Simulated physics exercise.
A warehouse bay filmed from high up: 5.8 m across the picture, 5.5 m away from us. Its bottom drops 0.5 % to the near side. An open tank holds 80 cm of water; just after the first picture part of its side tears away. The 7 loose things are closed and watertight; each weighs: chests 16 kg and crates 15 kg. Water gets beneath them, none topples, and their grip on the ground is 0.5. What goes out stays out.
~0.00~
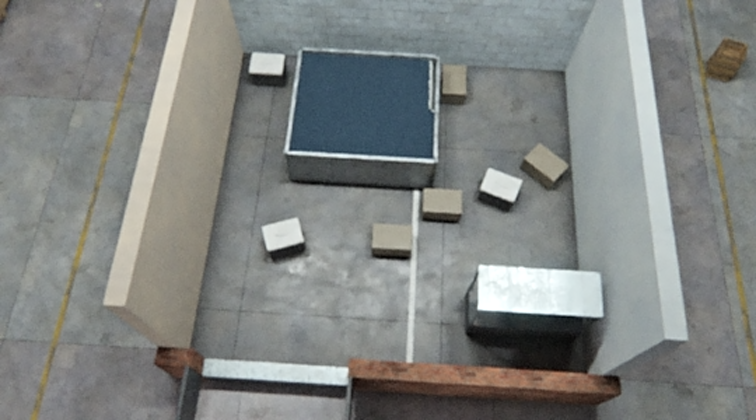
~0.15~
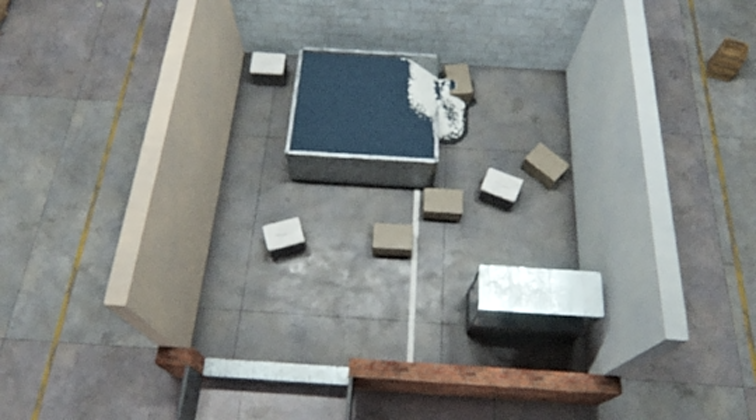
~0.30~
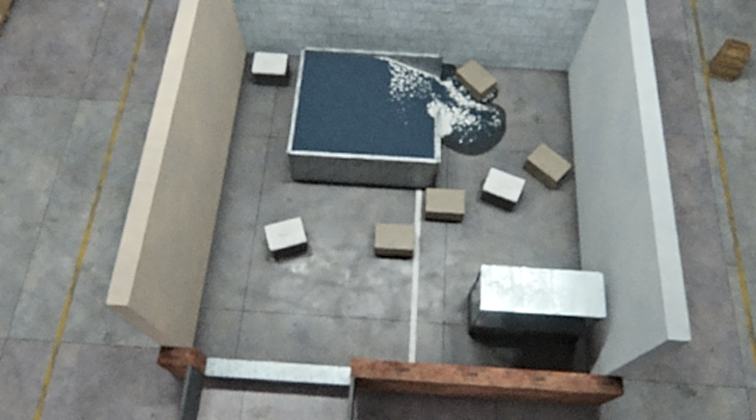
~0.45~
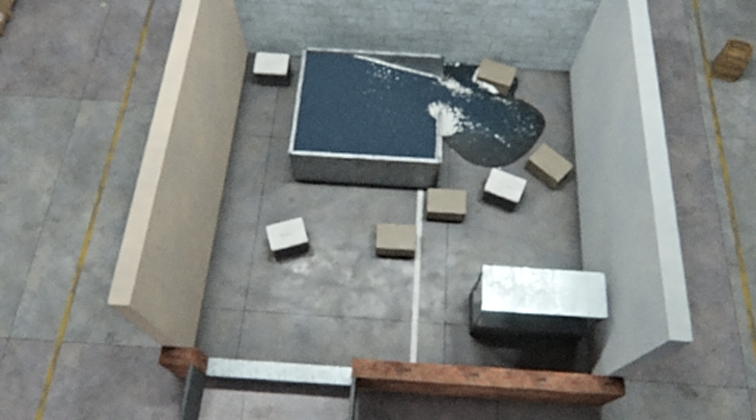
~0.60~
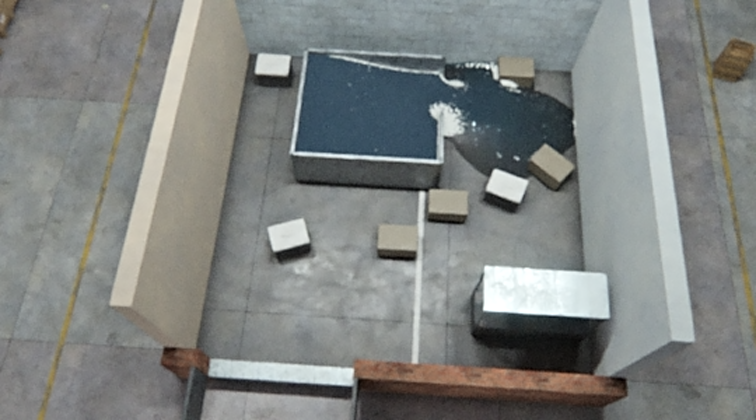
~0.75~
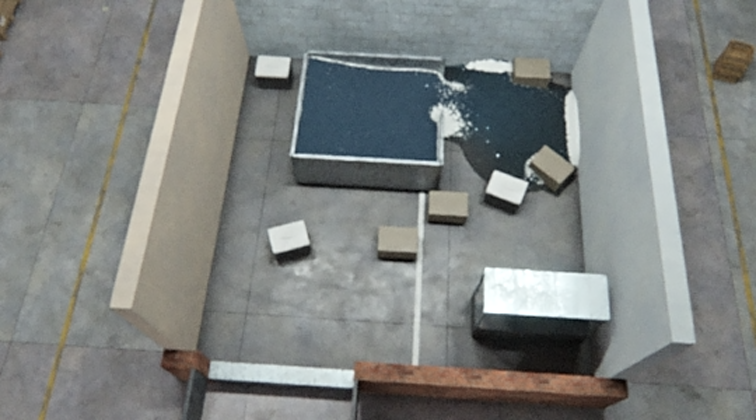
Dark water bursts from the right side of an open tank in a walled bay and spreads across the floor toward the right wall, pushing a tan box rightward along the back while the other boxes stay nearly still.
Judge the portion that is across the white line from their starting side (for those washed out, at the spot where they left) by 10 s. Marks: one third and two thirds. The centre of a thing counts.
That comes to from one to two thirds.
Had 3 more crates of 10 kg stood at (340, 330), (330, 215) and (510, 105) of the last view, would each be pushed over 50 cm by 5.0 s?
In turn: More, short of it, more.
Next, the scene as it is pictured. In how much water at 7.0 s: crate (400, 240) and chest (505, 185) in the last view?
About 15 and 3 cm.
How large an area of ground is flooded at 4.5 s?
Some 26 m2.
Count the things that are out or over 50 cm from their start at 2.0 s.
By then 2.
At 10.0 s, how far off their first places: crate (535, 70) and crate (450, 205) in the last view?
In that order: 600 cm, 300 cm.
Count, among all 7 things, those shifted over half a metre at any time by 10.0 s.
7 of them.
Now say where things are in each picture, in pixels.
The first frame shows a crate at (454, 79) rests on the ground; a chest at (267, 63), on the bottom; 4.2 m2 under water; 0 of 7 have shifted.
The second frame shows a crate at (459, 79), on the bottom, 6 cm from its start; a chest at (268, 63), on the bottom; 4.8 m2 under water; 1 of 7 have shifted.
The third frame shows a crate at (477, 76), on the bottom, 34 cm from its start; a chest at (270, 63) rests on the ground; water covers 5.6 m2; 1 of 7 have shifted.
The fourth frame shows a crate at (497, 72) rests on the ground, 67 cm from its start; a chest at (271, 63), on the bottom; water covers 6.7 m2; 1 of 7 have shifted.
The fifth frame shows a crate at (516, 67), on the bottom, 102 cm from its start; a chest at (273, 64), on the bottom; 7.9 m2 under water; 1 of 7 have shifted.
The sixth frame shows a crate at (533, 68) rests on the ground, 128 cm from its start; a chest at (273, 66) rests on the ground; water covers 8.7 m2; 1 of 7 have shifted.
After 2.0 s 0 of 7 are over the mark; 1 afloat.
After 4.5 s 1 of 7 are over the mark; 1 afloat.
After 7.0 s 3 of 7 are over the mark; 4 afloat.
After 10.0 s 3 of 7 are over the mark; 5 afloat.
